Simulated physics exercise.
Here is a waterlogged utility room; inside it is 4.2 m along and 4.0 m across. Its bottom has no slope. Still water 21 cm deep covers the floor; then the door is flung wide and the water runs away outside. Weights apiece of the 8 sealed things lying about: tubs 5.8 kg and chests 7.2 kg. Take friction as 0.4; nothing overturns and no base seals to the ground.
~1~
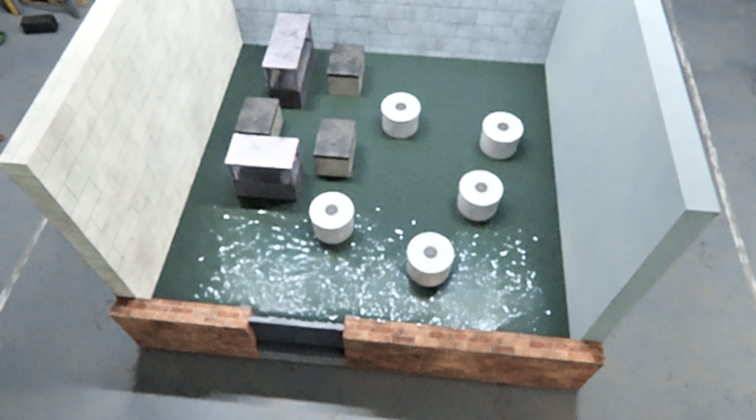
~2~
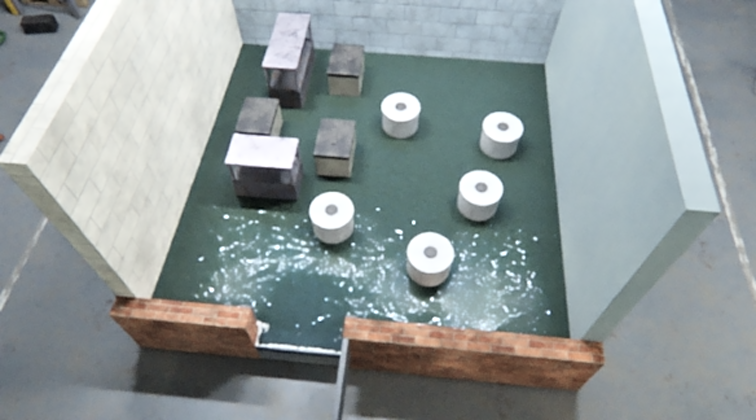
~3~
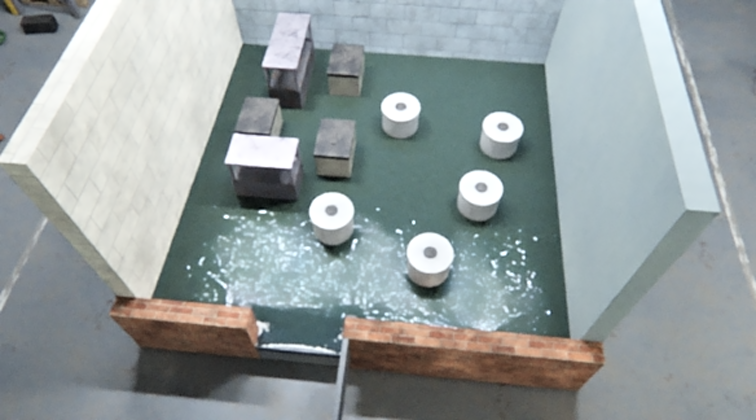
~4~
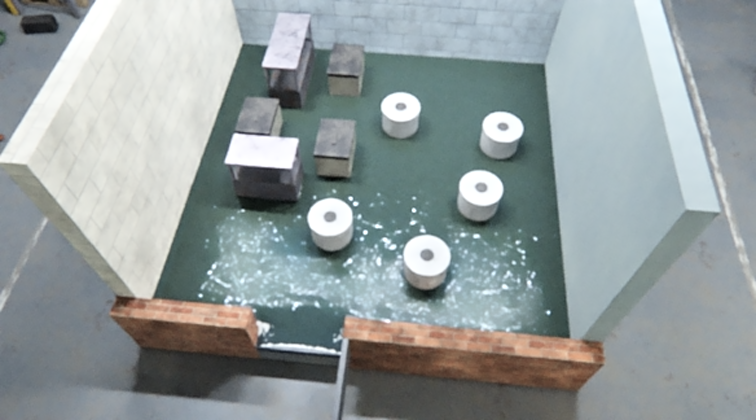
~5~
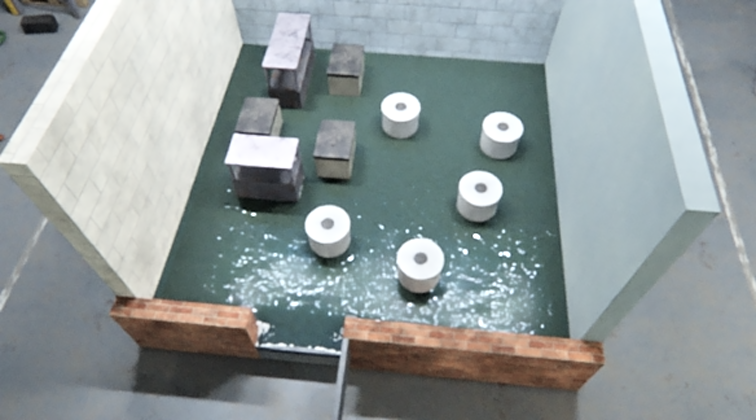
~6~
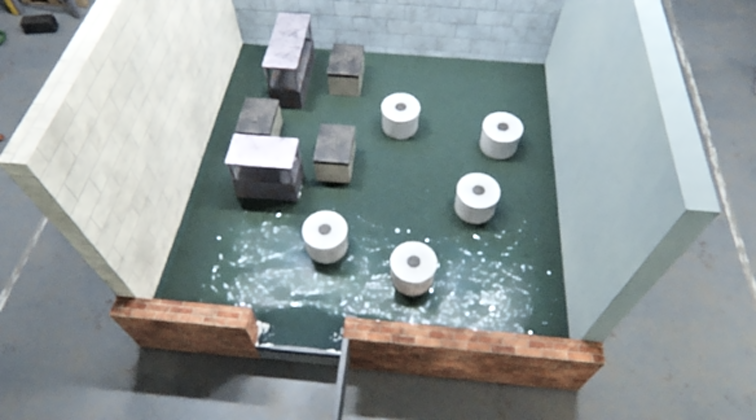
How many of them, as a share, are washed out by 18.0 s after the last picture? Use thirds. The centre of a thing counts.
It is between one and two thirds.
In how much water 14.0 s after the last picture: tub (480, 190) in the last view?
About 11 cm.
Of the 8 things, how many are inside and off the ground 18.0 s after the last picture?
4 of them.
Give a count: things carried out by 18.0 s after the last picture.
I count 4.
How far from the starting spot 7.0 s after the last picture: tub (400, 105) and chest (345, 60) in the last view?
In that order: 50 cm, 20 cm.
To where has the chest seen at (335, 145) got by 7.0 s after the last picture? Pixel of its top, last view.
At about (305, 254).
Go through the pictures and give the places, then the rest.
In the first frame, a tub at (332, 210) floats; a tub at (431, 252) floats; 21 cm deep round most things; 0 of 8 have shifted.
In the second frame, a tub at (332, 210) floats; a tub at (431, 252), afloat; about 3330 L in view; 0 of 8 have shifted.
In the third frame, a tub at (332, 211), afloat; a tub at (430, 253) floats; 21 cm deep round most things; 0 of 8 have shifted.
In the fourth frame, a tub at (330, 217) floats, 7 cm from its start; a tub at (427, 255), afloat, 4 cm from its start; about 3260 L in view; 1 of 8 have shifted.
In the fifth frame, a tub at (328, 224) floats, 16 cm from its start; a tub at (421, 259) floats, 11 cm from its start; 21 cm deep round most things; 2 of 8 have shifted.
In the sixth frame, a tub at (325, 230), afloat, 23 cm from its start; a tub at (414, 262), afloat, 19 cm from its start; about 3170 L in view; 3 of 8 have shifted.
Then, 2.0 s after the last picture 0 of 8 are out; 8 afloat.
Then, 7.0 s after the last picture 2 of 8 are out; 6 afloat.
Then, 14.0 s after the last picture 3 of 8 are out; 5 afloat.
Then, 18.0 s after the last picture 4 of 8 are out; 4 afloat.
